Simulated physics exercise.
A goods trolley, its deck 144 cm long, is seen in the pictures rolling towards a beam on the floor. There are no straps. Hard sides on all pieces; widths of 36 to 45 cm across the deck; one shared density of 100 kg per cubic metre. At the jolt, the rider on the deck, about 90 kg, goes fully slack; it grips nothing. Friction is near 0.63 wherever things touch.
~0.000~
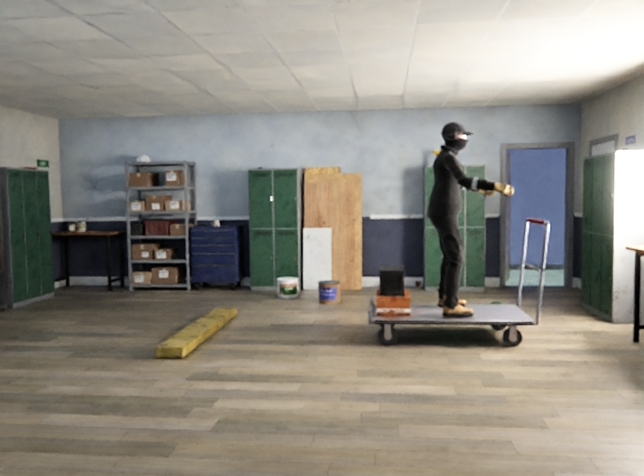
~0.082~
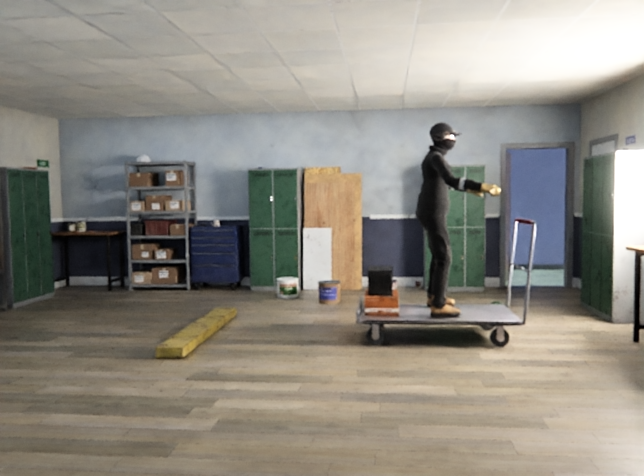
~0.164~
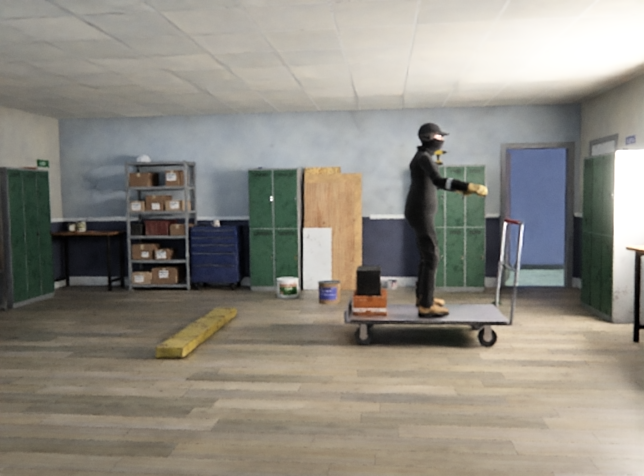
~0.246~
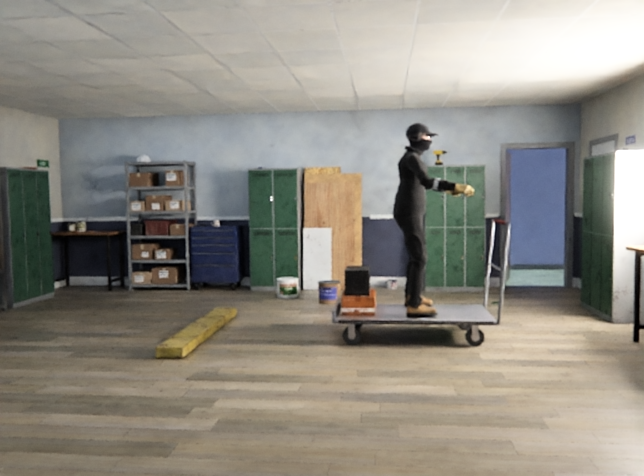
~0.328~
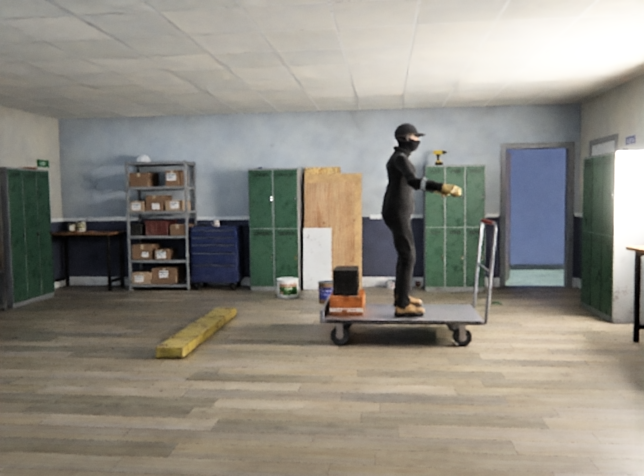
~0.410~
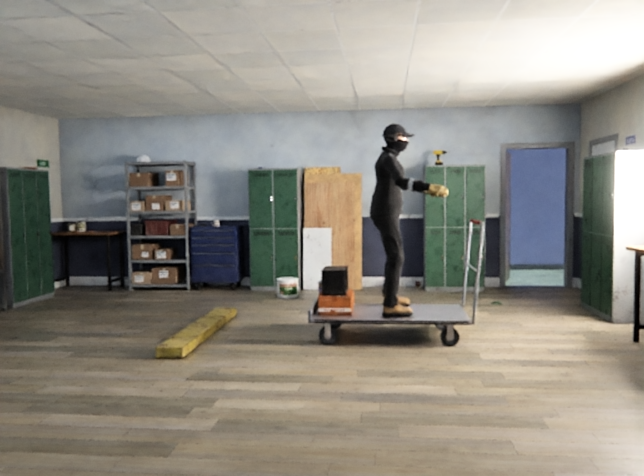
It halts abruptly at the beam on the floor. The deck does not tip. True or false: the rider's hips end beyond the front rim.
True.
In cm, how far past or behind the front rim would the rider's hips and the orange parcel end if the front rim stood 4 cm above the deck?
So the hips go 0 cm beyond the rim, while the orange one stops 20 cm short of it.
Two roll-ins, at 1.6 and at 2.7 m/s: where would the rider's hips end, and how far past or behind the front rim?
It would end around 50 cm beyond the rim, then around 70 cm beyond it.
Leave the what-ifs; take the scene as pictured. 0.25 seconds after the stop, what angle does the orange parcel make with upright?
About 0°.
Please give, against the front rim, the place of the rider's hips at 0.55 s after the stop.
About 5 cm behind the rim.
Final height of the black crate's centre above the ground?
10 cm.
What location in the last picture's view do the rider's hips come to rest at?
Around (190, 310).
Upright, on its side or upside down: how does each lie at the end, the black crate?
Once it settles, black is flipped fully over.
After 1.23 s the deck stops.
After 1.48 s the rider's hips are 32 cm behind the rim, near (234, 234) in the last picture's view.
After 1.78 s the rider's hips are 7 cm behind the rim, near (210, 252) in the last picture's view.
After 2.23 s the rider's hips are 15 cm past the rim, near (190, 288) in the last picture's view.
Final state at 4.3 s, past the rim, black crate and the rider's hips; behind it, orange parcel.
